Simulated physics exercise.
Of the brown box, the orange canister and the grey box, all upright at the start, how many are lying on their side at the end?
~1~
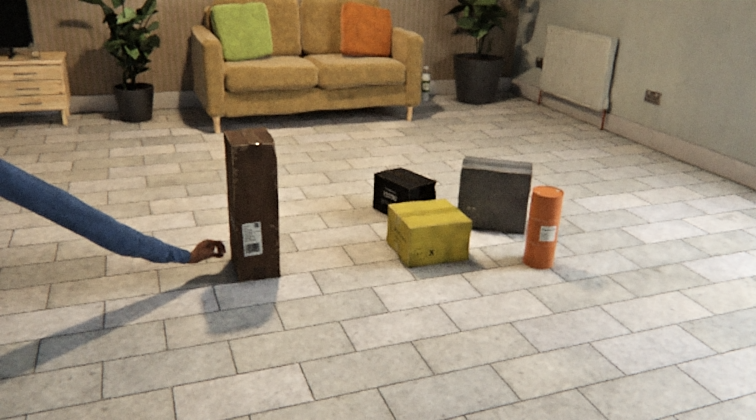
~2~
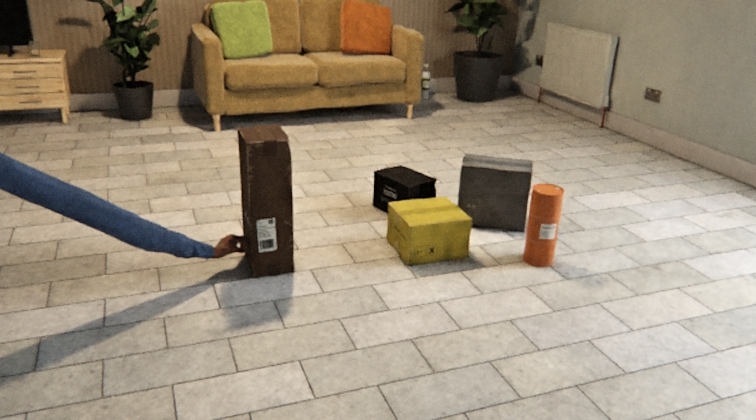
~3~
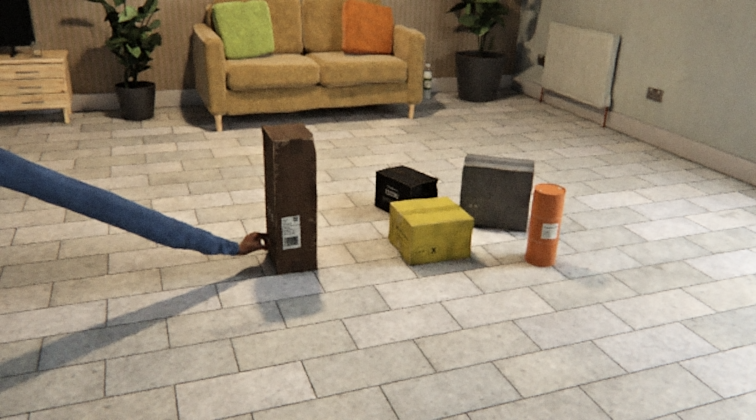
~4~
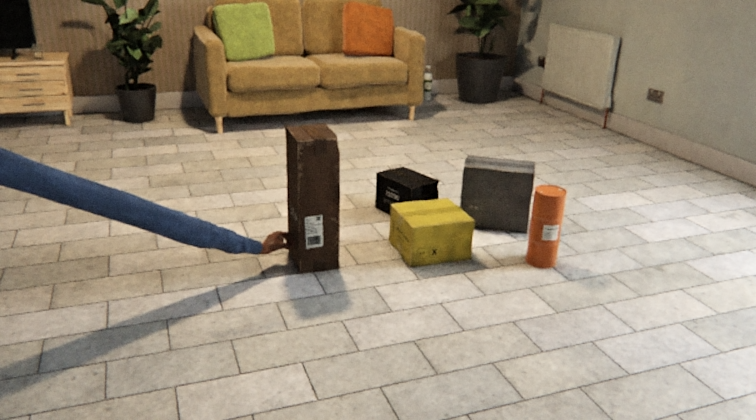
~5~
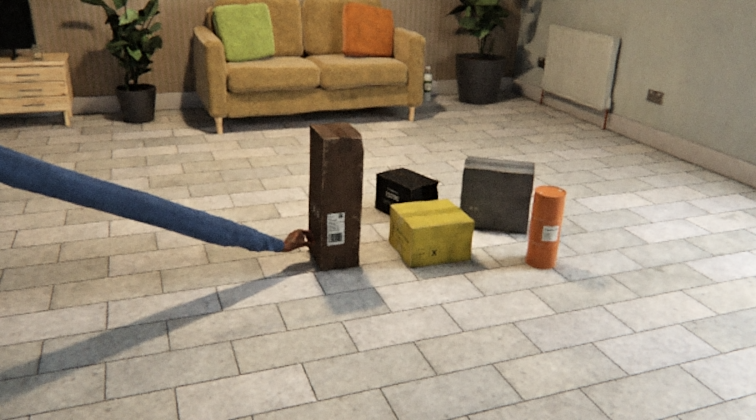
None of them are lying on their side. The brown box has slid to the right but still stands, and the orange canister and grey box remain upright in their places.
